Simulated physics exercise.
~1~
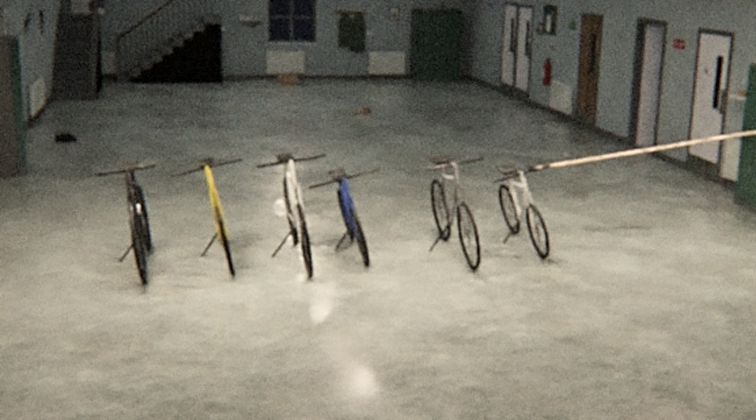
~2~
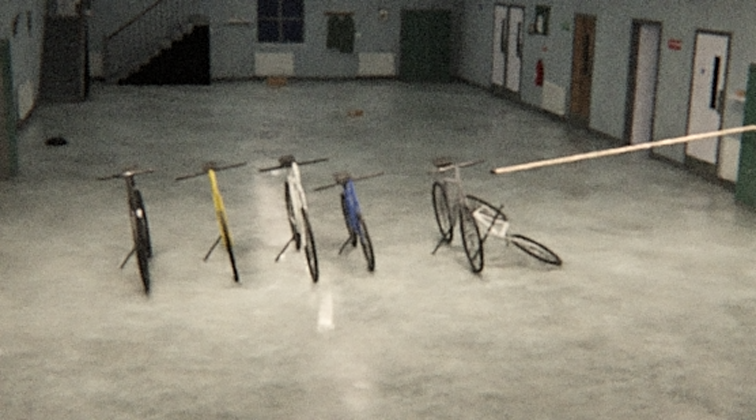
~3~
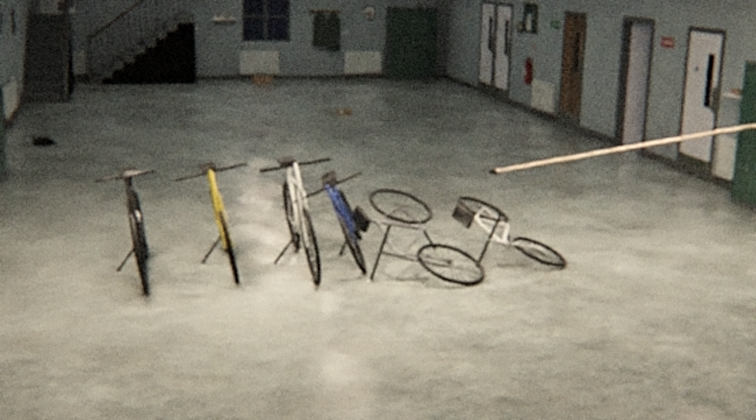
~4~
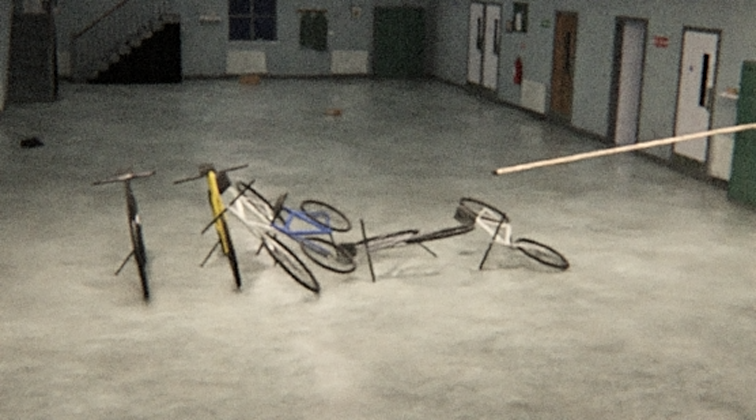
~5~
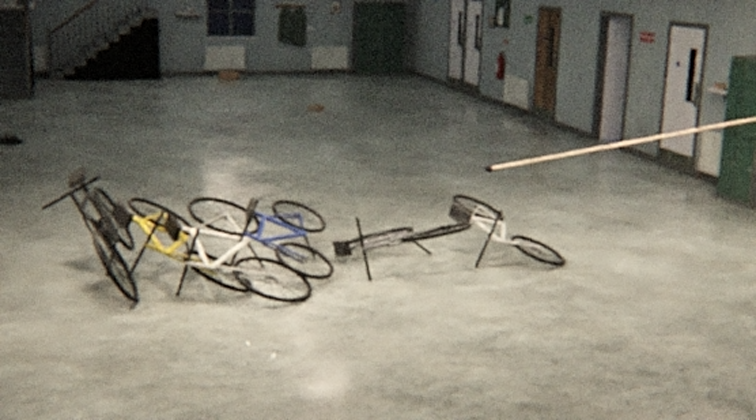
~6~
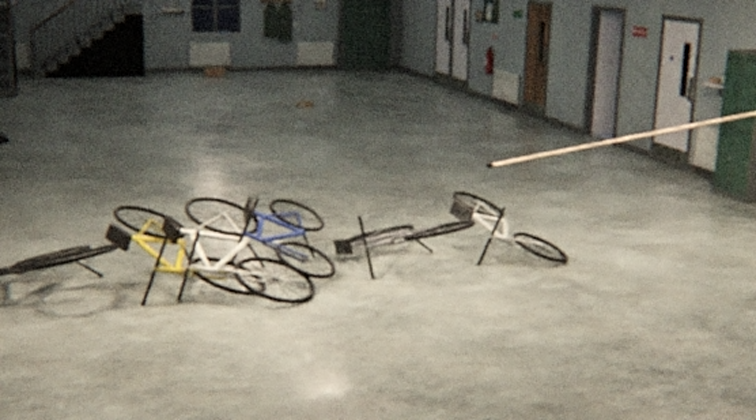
Six bicycles stand in a row across the pale, shiny floor of a large hall, seen from the front and slightly above, with a staircase at the back left and doors along the right wall. Among them are a yellow one, a white one and a blue one, and a long pale pole reaches in from the right to the rightmost bike. That bike topples, and its neighbour goes down next. The blue and white bikes fall leftward, then the yellow one follows. Finally the dark bicycle on the far left drops flat, leaving none standing.
